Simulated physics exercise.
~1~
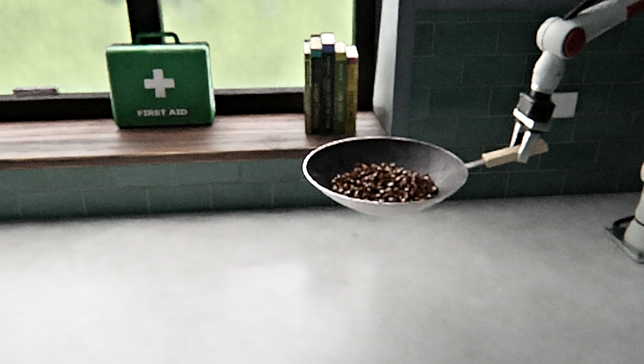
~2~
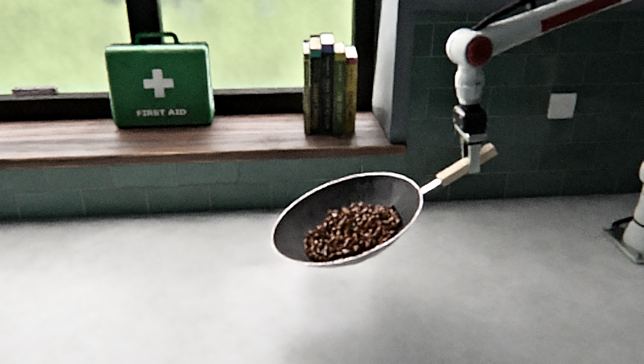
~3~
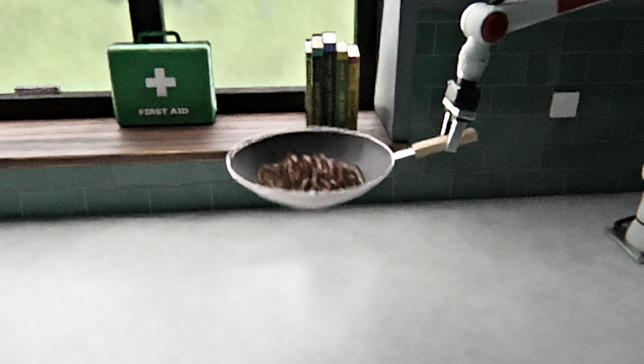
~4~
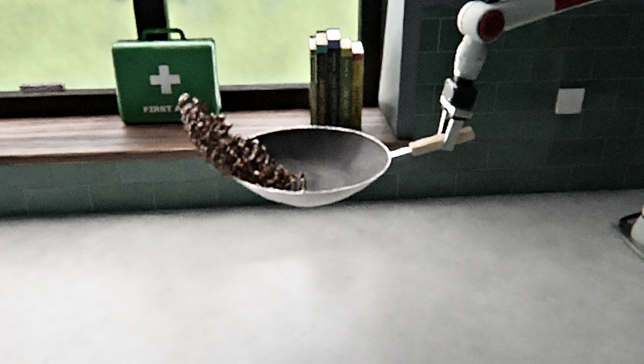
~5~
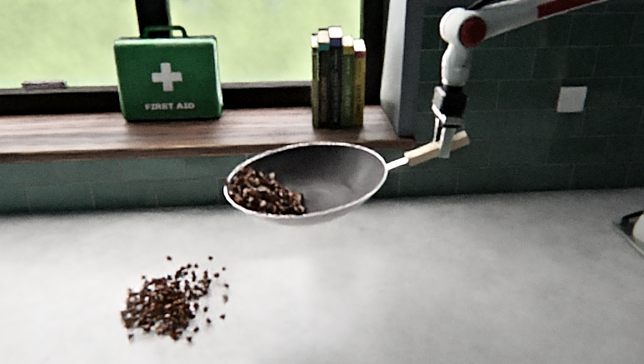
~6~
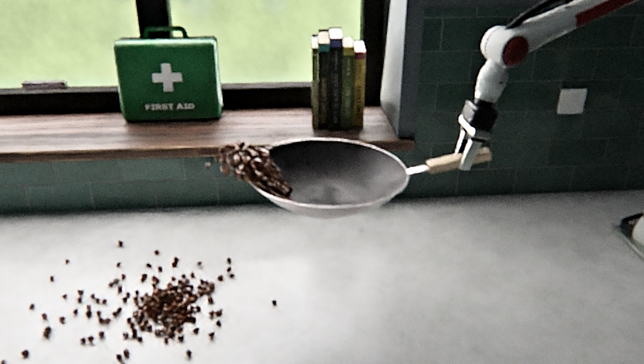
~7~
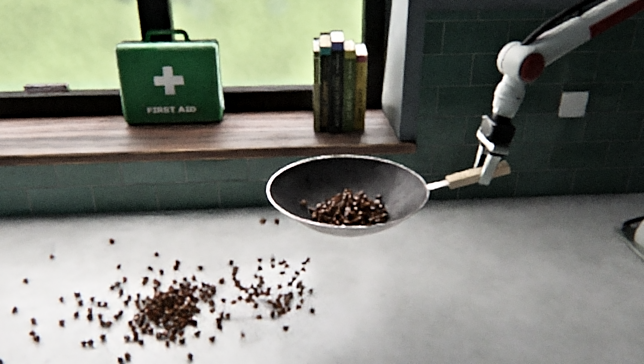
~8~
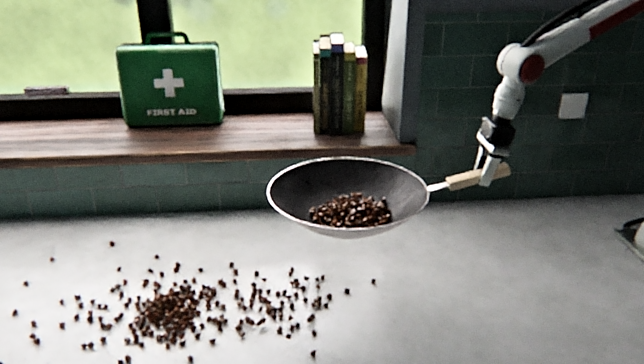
A white and red robot arm reaches in from the right, holding a dark wok with a pale rim and wooden handle above a light grey table, seen from the front and slightly above. Behind it, a green first aid case and a row of books stand on a wooden sill below a window. The wok dips and tilts with its brown pellets, then levels and swings left. Pellets surge over its left rim and drop onto the table. A second surge spills more as the wok moves back right. It stops level, still holding a small heap, with most pellets scattered below.
